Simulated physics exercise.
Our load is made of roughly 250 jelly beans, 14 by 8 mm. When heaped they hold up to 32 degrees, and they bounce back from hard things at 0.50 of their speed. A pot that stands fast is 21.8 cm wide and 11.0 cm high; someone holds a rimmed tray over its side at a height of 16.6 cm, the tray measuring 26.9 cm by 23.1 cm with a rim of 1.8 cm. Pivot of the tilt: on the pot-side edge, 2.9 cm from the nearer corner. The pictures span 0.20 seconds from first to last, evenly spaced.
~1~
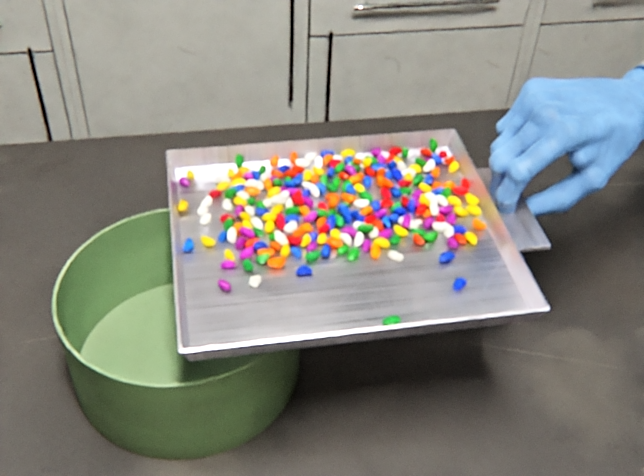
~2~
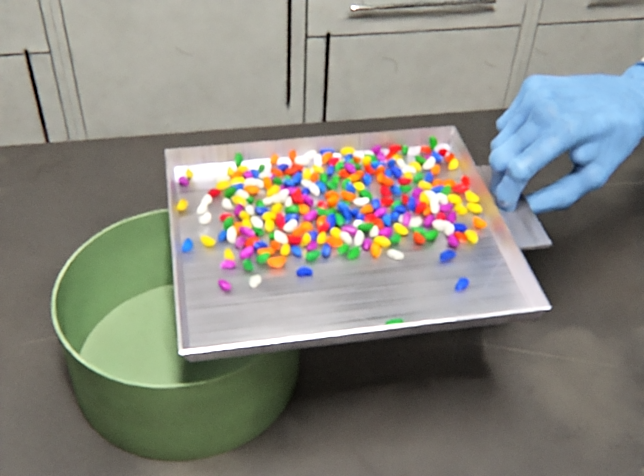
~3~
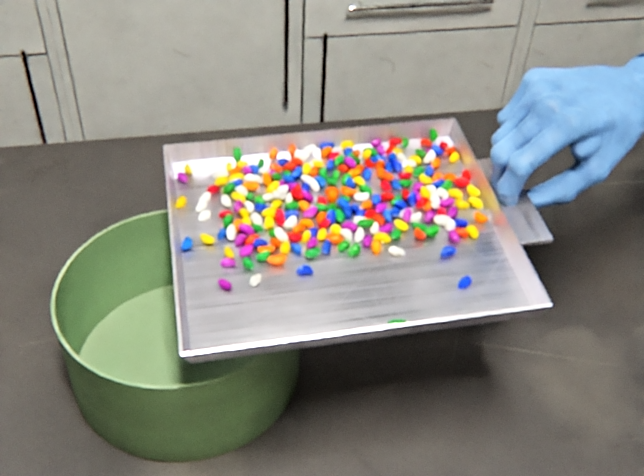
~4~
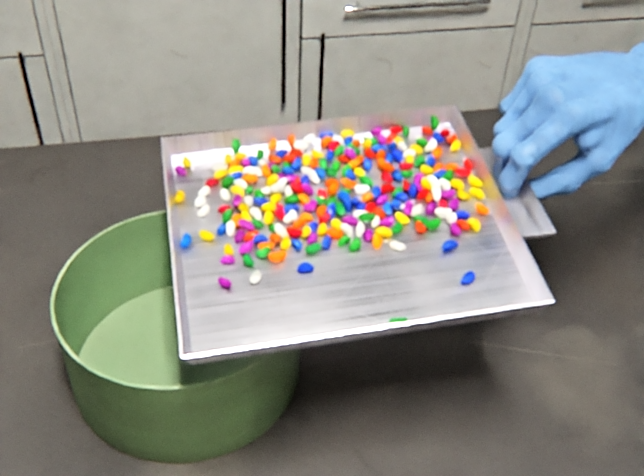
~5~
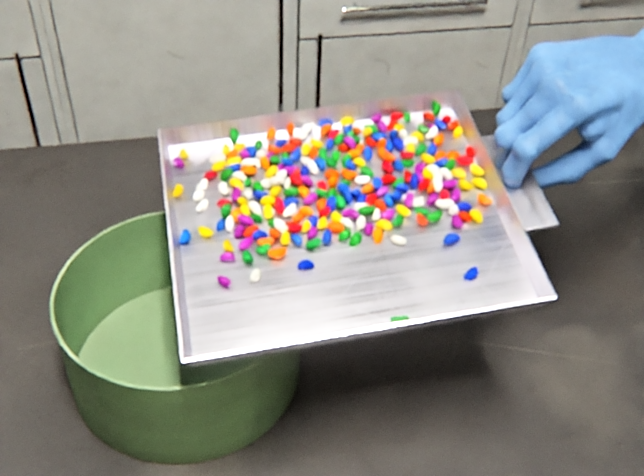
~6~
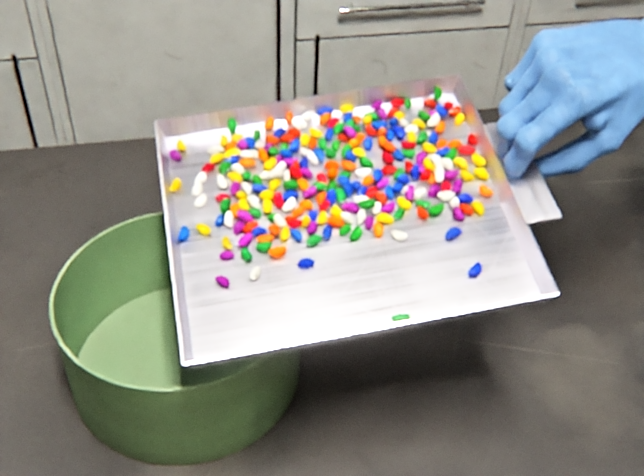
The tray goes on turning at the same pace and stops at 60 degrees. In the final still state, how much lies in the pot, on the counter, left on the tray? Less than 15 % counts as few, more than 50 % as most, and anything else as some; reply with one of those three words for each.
Here it is: Pot: Few, counter: Most, tray: Some.
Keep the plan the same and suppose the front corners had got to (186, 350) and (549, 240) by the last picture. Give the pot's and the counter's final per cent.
Pot 45; counter 25.
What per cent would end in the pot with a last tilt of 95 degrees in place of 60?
Pot share: About 0 per cent.
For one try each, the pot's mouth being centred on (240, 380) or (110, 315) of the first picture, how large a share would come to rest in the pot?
In order, about 65 and about 0 per cent.
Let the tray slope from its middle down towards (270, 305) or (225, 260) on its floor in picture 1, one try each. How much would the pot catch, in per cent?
Around 0 % for the first direction, around 40 % for the second.
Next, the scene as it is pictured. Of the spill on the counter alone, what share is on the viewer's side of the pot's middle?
100 %.
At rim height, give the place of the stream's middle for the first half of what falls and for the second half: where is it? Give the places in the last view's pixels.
Around (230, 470), then around (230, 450).
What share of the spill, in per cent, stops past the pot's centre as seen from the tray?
Some 60 per cent.
Then, 0.25 s after the last picture, tilt 36 degrees; the tray holds 100 %, the pot 0 %.
Then, 0.42 s after the last picture, tilt 52 degrees; the tray holds 100 %, the pot 0 %.
Then, 0.72 s after the last picture, tilt 60 degrees; the tray holds 30 %, the pot 0 %.
In the end, pot 0 %, counter 75 %, tray 25 %.
